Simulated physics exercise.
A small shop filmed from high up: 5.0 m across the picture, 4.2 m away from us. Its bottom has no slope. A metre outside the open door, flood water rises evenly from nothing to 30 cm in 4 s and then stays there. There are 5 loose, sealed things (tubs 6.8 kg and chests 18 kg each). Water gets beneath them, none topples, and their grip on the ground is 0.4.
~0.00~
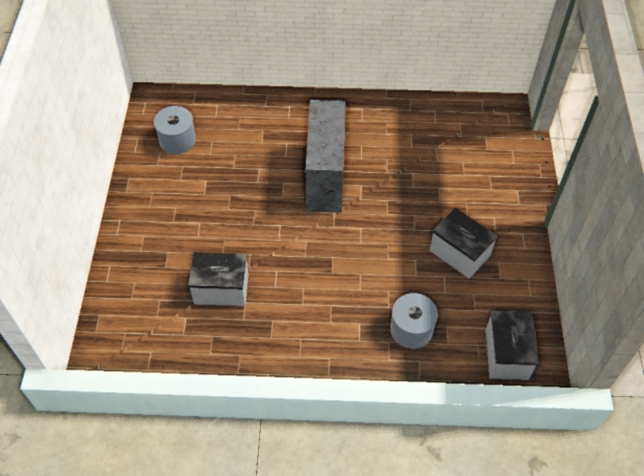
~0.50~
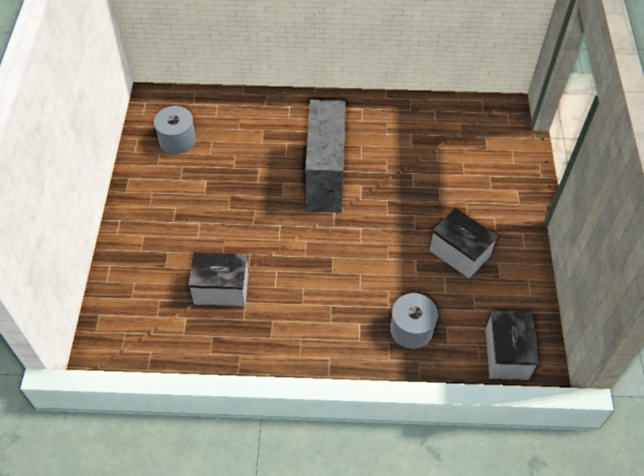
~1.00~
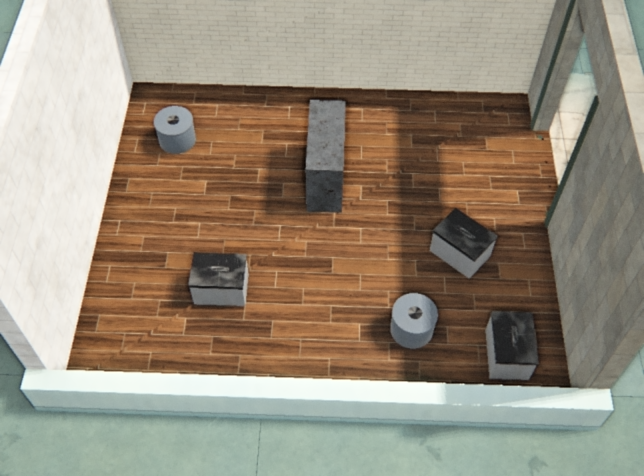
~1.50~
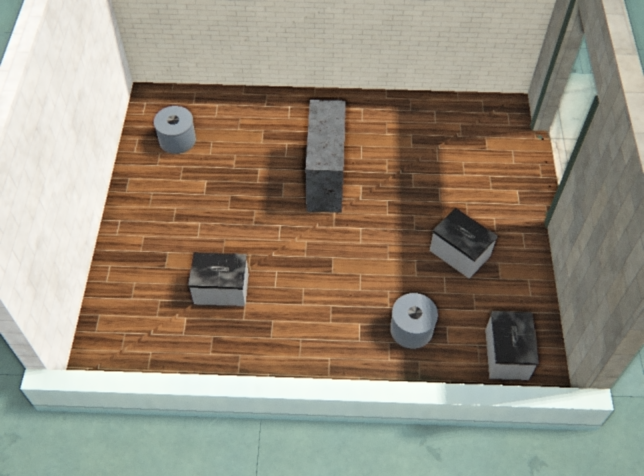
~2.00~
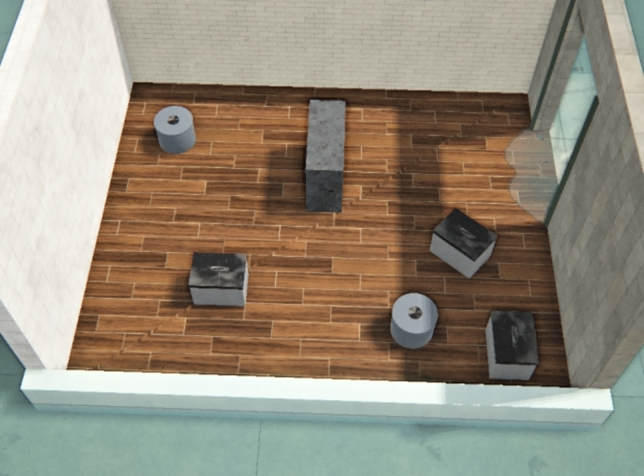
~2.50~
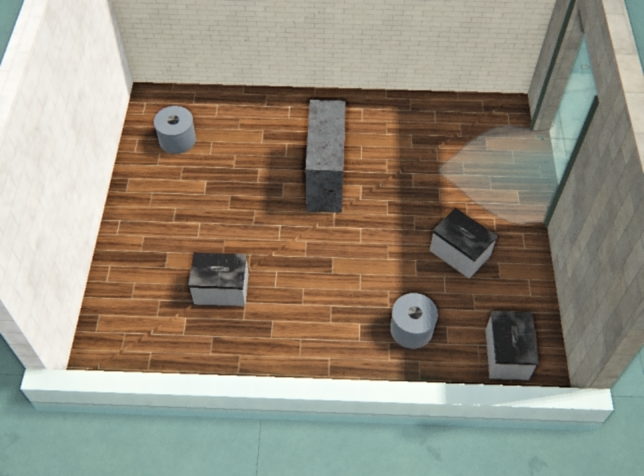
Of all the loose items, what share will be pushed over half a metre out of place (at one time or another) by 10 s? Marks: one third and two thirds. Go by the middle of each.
Share: Not even a third.
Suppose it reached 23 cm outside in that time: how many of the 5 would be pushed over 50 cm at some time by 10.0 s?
Then 1.
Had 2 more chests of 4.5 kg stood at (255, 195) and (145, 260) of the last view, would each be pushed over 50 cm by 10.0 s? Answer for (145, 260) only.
Answer: Past it.
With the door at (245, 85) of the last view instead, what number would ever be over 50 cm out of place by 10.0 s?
In that case 4 of them.
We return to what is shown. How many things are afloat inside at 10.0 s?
2 of them.
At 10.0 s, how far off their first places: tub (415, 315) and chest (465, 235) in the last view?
In that order: 0 cm, 40 cm.
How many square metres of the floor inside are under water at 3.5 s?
About 4.5 m2.
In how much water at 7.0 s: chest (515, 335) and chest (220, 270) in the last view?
Roughly 1 and 4 cm.
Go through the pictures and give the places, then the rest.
In the first frame, a tub at (173, 120) rests on the ground; a chest at (515, 337) rests on the ground; water covers 0.0 m2; 0 of 5 have shifted.
In the second frame, a tub at (173, 120), on the bottom; a chest at (515, 337) rests on the ground; water covers 0.0 m2; 0 of 5 have shifted.
In the third frame, a tub at (173, 120), on the bottom; a chest at (515, 337) rests on the ground; water covers 0.0 m2; 0 of 5 have shifted.
In the fourth frame, a tub at (173, 120) rests on the ground; a chest at (515, 337), on the bottom; 0.0 m2 under water; 0 of 5 have shifted.
In the fifth frame, a tub at (173, 120), on the bottom; a chest at (515, 337) rests on the ground; water covers 0.3 m2; 0 of 5 have shifted.
In the sixth frame, a tub at (173, 120), on the bottom; a chest at (515, 337) rests on the ground; water covers 1.1 m2; 0 of 5 have shifted.
After 3.5 s 0 of 5 are over 50 cm from their spots; 0 afloat.
After 4.5 s 0 of 5 are over 50 cm from their spots; 0 afloat.
After 7.0 s 1 of 5 are over 50 cm from their spots; 1 afloat.
After 10.0 s 1 of 5 are over 50 cm from their spots, and 1 have been at some point; 2 afloat.
